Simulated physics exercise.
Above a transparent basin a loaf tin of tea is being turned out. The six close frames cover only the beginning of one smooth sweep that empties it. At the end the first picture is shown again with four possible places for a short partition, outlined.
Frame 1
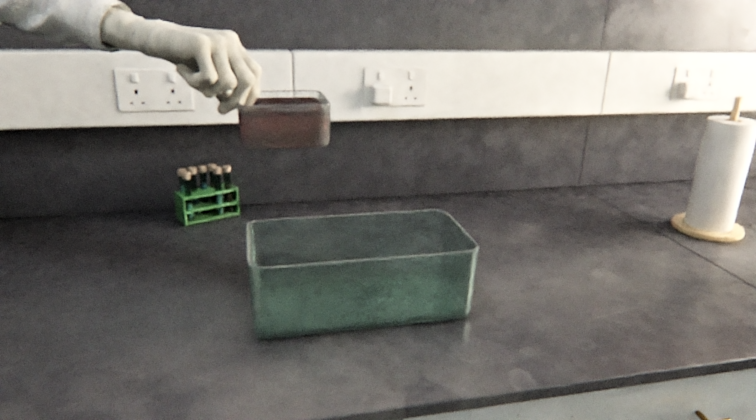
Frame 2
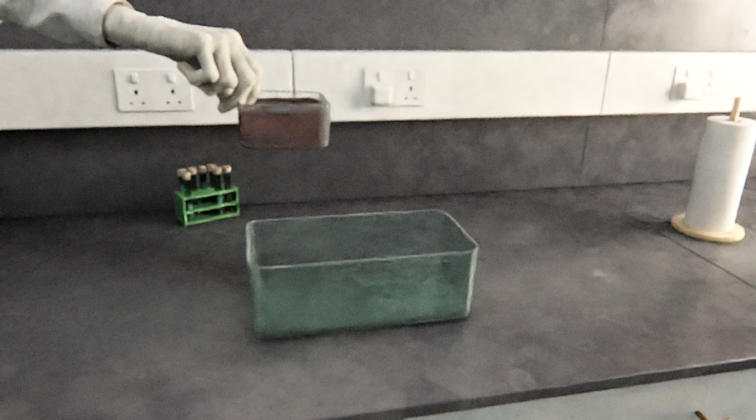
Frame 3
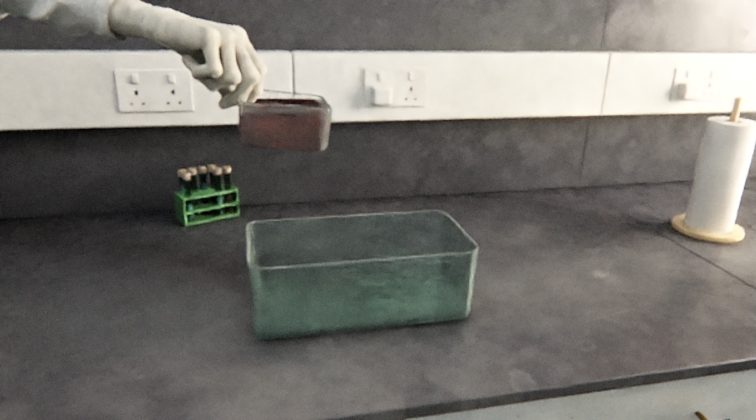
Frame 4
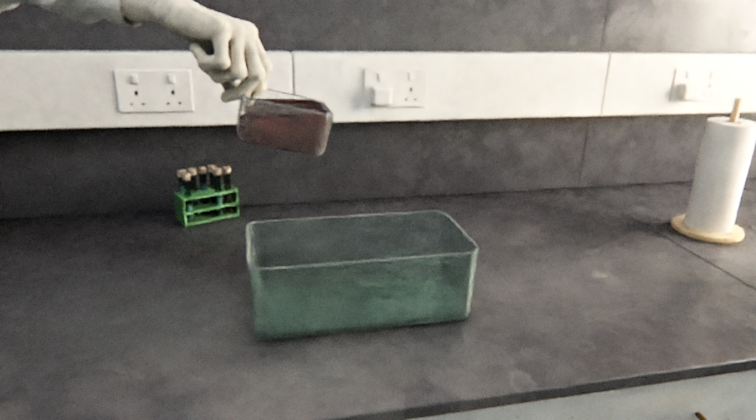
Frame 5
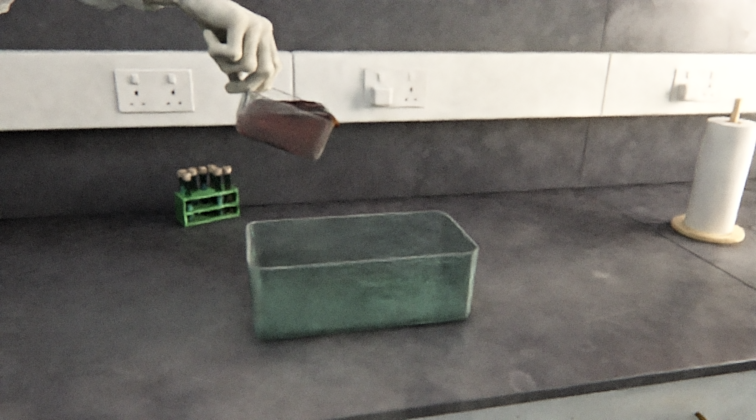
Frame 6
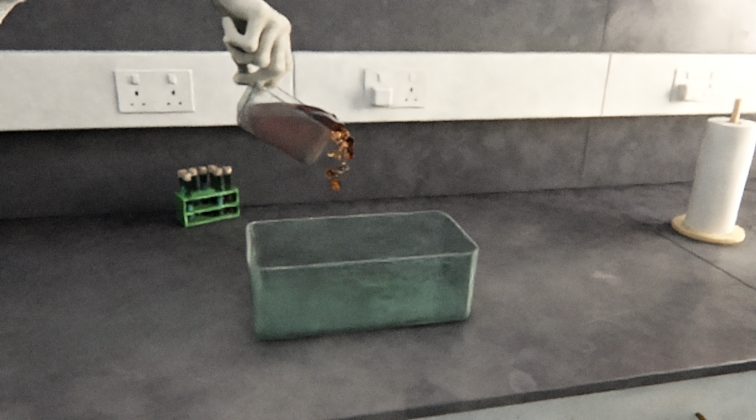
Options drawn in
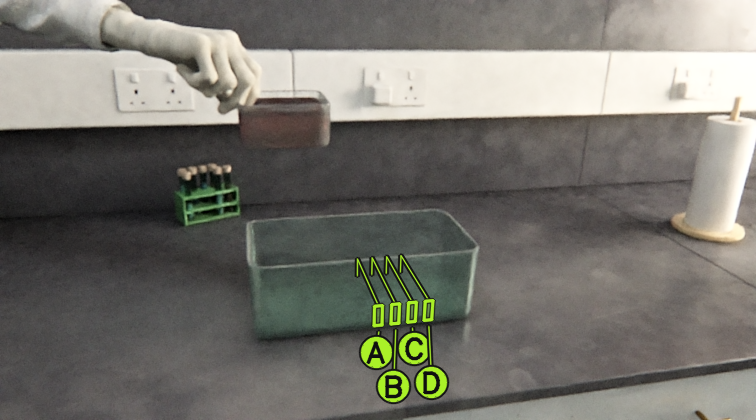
A pale gloved hand tilting a small clear container rightward above a transparent basin, reddish-brown loose bits starting to tumble over its lip.
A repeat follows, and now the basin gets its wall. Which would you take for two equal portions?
The best place is B.
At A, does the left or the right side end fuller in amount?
More ends on the right.
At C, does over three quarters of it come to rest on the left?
Yes.
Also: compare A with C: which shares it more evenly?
That is place A.
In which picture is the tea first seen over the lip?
Picture 5.
On the marked copy, A at (378, 331); B at (395, 329); C at (412, 327); D at (428, 326).
With A, about 33 % ends left of the wall and 66 % right of it.
With B, about 52 % ends left of the wall and 46 % right of it.
With C, about 91 % ends left of the wall and 7 % right of it.
With D, about 89 % ends left of the wall and 10 % right of it.
